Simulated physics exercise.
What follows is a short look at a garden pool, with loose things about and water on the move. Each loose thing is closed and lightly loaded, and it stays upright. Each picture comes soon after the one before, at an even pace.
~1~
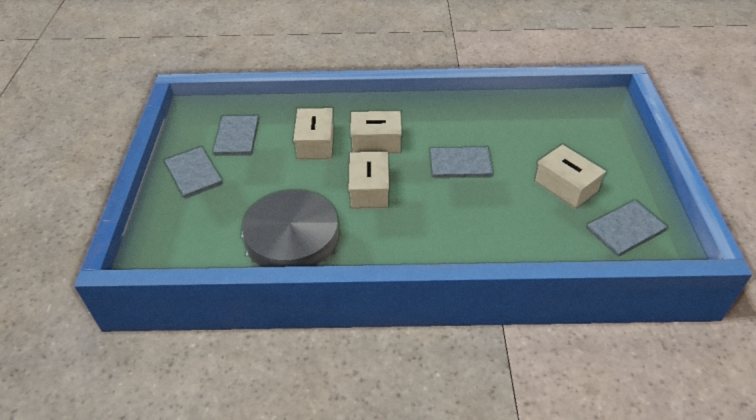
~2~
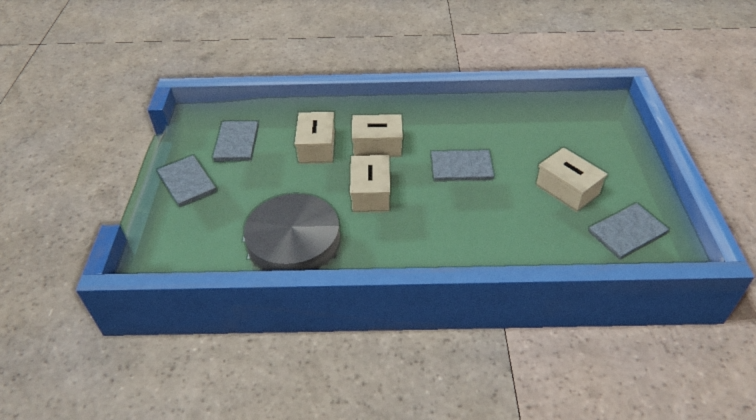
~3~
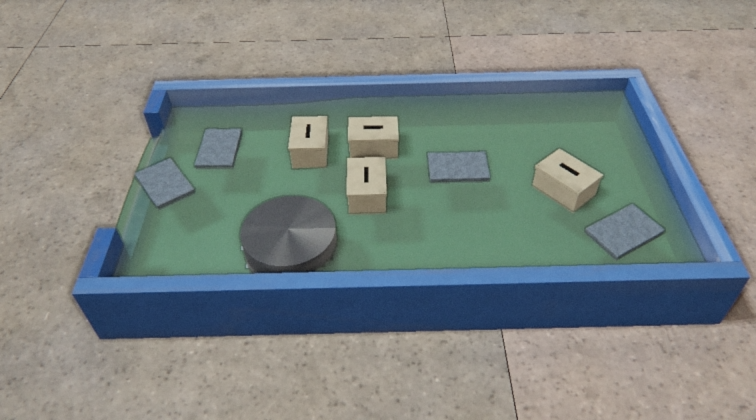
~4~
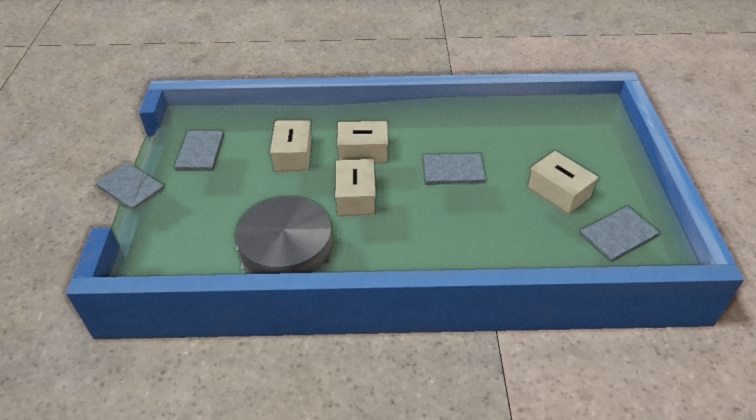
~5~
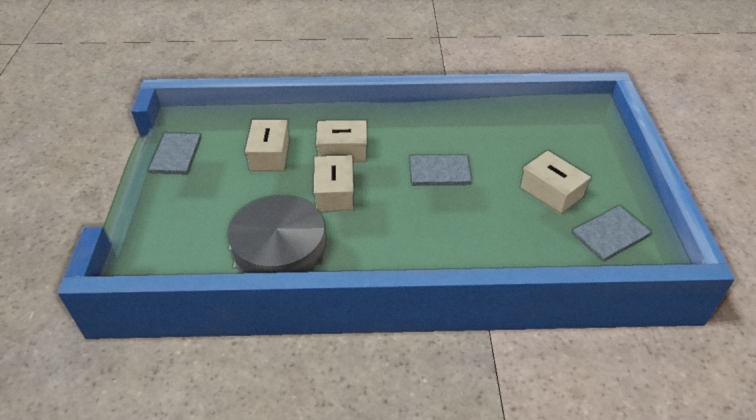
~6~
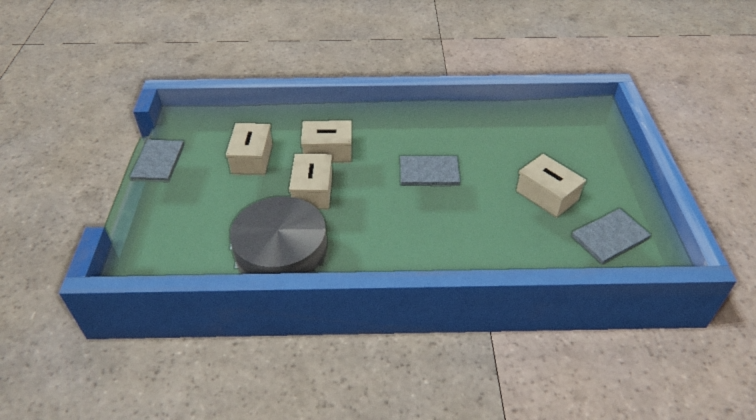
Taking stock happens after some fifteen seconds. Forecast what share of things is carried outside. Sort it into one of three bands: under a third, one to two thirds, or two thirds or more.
It falls in the top band, two thirds or more.
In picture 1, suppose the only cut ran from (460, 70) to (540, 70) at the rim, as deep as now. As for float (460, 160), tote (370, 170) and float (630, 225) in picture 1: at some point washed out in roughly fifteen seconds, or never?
Taking them in turn, the first is flushed away, the second is held back and the third is held back.
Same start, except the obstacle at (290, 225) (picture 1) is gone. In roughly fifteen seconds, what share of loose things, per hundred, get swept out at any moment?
About 60%.
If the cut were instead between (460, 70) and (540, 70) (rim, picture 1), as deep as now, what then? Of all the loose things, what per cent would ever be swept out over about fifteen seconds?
40 per cent.
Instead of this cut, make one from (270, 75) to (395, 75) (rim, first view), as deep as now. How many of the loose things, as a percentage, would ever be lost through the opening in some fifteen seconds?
Close to 60 percent.
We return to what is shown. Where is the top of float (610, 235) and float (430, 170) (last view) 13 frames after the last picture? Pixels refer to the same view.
(581, 240) and (307, 162), roughly.
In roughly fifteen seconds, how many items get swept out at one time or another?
The total is 6.
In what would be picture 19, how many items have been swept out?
I reckon 5.
A moment on, 2 of 8 are out; 6 afloat.
Next, 5 of 8 are out; 3 afloat.
Later, 5 of 8 are out; 3 afloat.
In the end, 6 of 8 are out; 2 afloat.
